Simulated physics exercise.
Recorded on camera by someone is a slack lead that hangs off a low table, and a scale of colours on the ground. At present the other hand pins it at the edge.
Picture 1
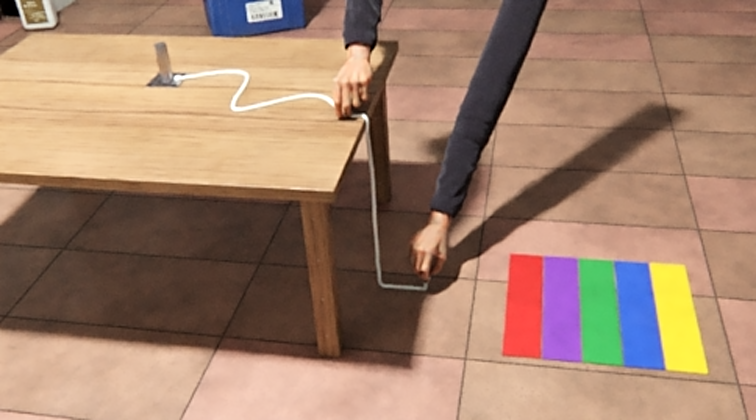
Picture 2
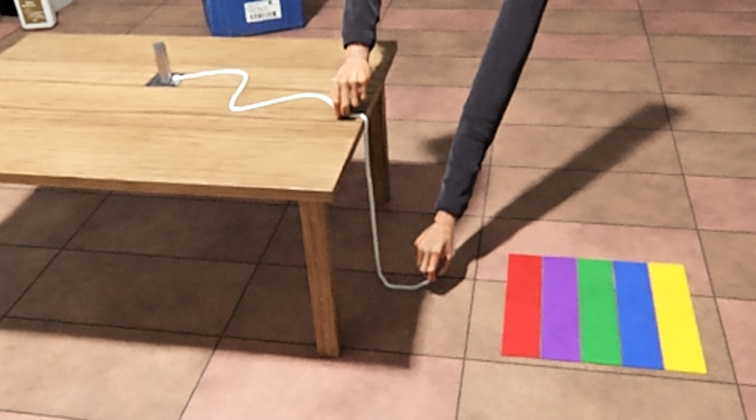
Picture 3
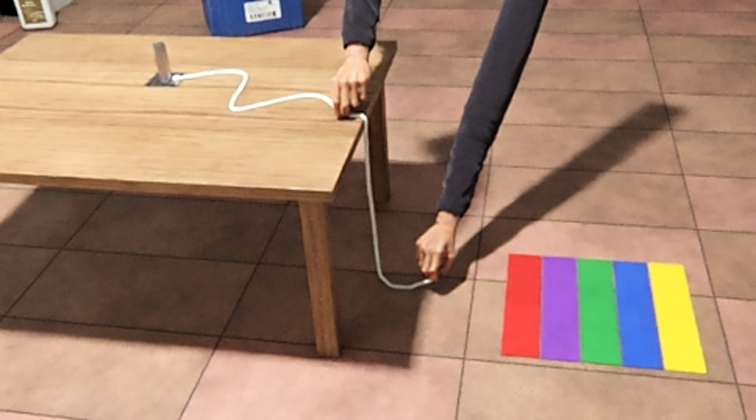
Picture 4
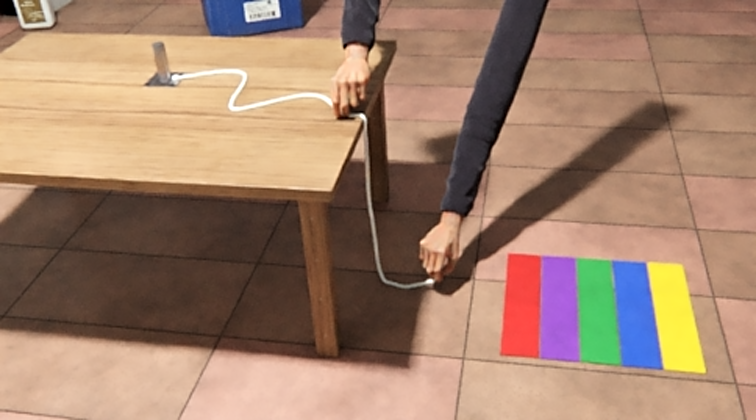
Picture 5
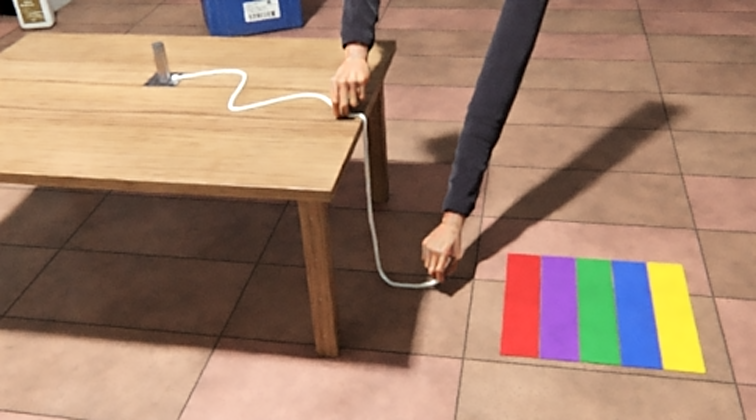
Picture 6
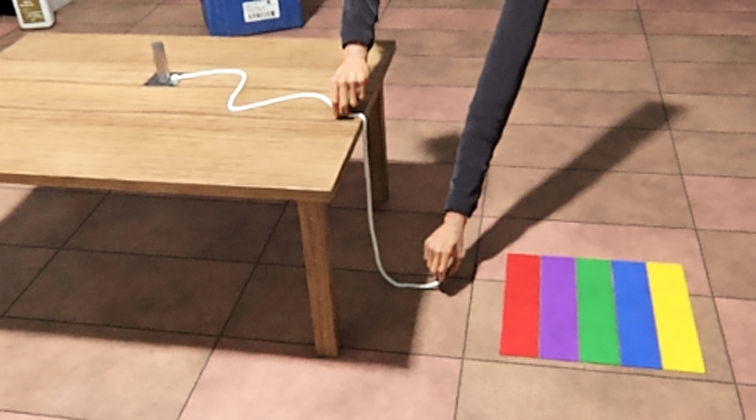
A hand slowly draws the white cord's end slightly right while another pins it at the table edge.
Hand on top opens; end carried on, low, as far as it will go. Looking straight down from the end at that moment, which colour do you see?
You see yellow.
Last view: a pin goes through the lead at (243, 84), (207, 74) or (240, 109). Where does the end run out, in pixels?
In order of the tries: About (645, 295), then (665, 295), then (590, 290).
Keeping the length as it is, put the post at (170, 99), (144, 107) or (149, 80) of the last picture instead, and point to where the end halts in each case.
(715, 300), (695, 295) and (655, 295), roughly.
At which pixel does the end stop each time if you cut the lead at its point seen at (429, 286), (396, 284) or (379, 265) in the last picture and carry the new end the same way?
In that order: (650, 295), (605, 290) and (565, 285).
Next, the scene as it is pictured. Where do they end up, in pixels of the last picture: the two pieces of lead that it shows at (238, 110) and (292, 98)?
In that view they sit near (318, 100) and near (370, 110).
Early on, end near (604, 290); over green.
Midway, end near (652, 294); over blue.
At the end of the slack, end near (681, 296); over yellow. Over yellow.
